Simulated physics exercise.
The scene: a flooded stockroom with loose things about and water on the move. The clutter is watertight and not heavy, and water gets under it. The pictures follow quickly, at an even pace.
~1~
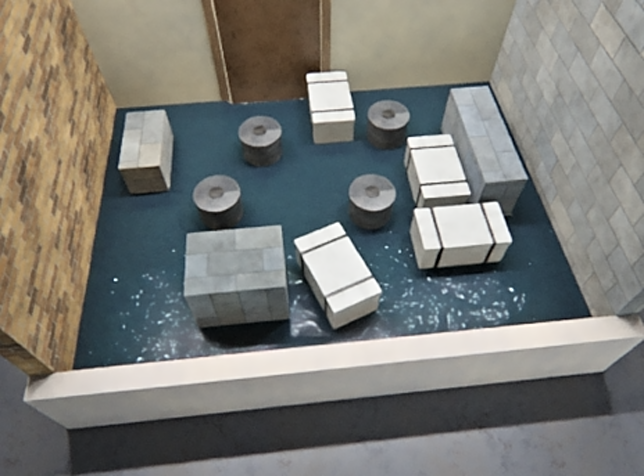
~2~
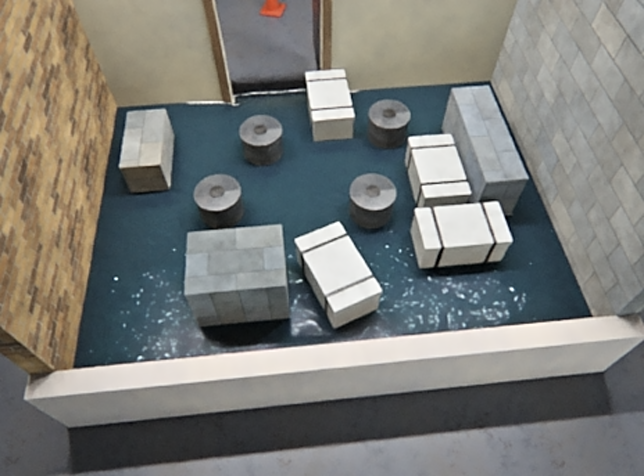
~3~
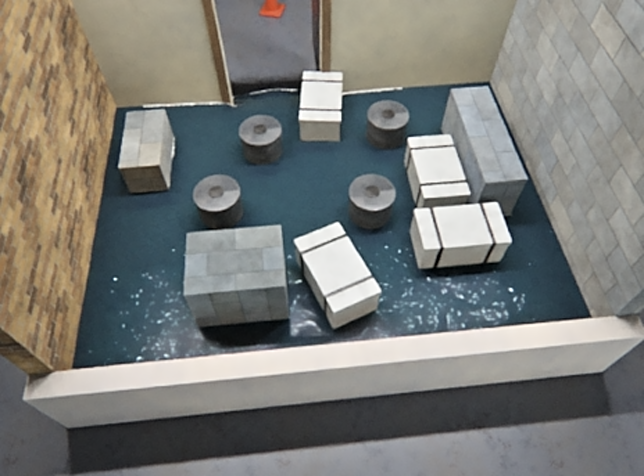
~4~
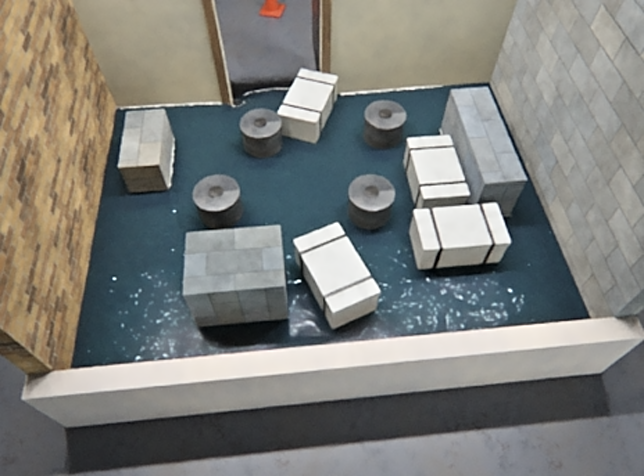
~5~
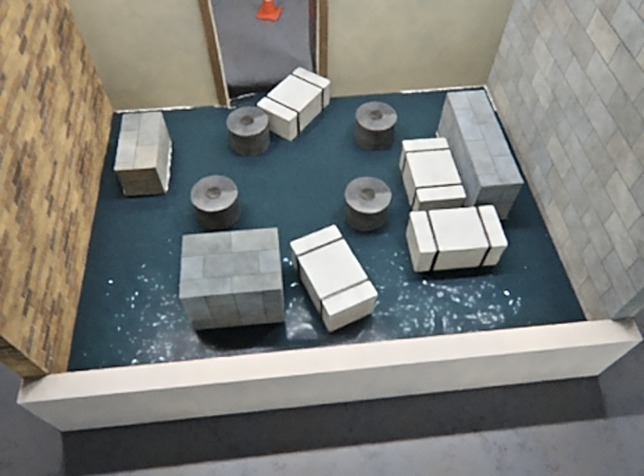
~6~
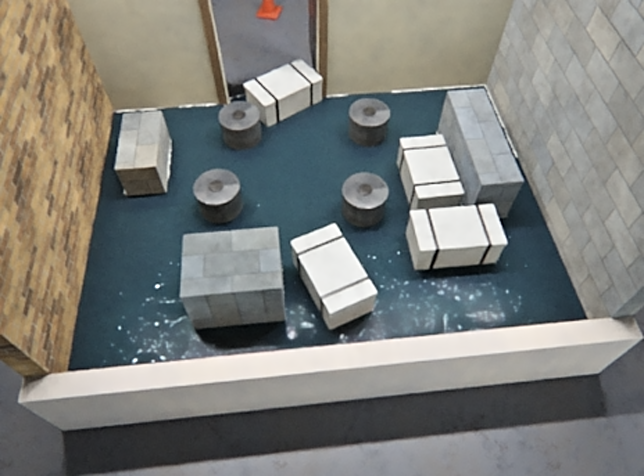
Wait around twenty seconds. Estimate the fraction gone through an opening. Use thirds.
It is two thirds or more.
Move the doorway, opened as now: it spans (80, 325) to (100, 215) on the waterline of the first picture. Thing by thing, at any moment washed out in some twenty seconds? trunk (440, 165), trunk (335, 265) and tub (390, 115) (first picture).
In that order: Inside, no, left behind.
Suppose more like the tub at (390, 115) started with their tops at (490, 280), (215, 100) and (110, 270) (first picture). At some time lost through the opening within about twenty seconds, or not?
One after the other: Kept in, carried outside, inside.
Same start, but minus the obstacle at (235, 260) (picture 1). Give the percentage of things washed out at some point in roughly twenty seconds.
About 80 per cent.
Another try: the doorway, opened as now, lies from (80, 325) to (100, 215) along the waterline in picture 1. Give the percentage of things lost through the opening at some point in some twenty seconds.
I make it 40 per cent.
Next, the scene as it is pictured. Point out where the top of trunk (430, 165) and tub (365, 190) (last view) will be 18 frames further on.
Around (396, 126) and (312, 123).
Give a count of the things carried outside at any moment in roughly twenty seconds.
I count 7.
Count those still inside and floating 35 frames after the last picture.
I count 2.
A moment on, 1 of 8 are out; 7 afloat.
Next, 3 of 8 are out; 5 afloat.
Later, 6 of 8 are out; 2 afloat.
In the end, 7 of 8 are out; 1 afloat.
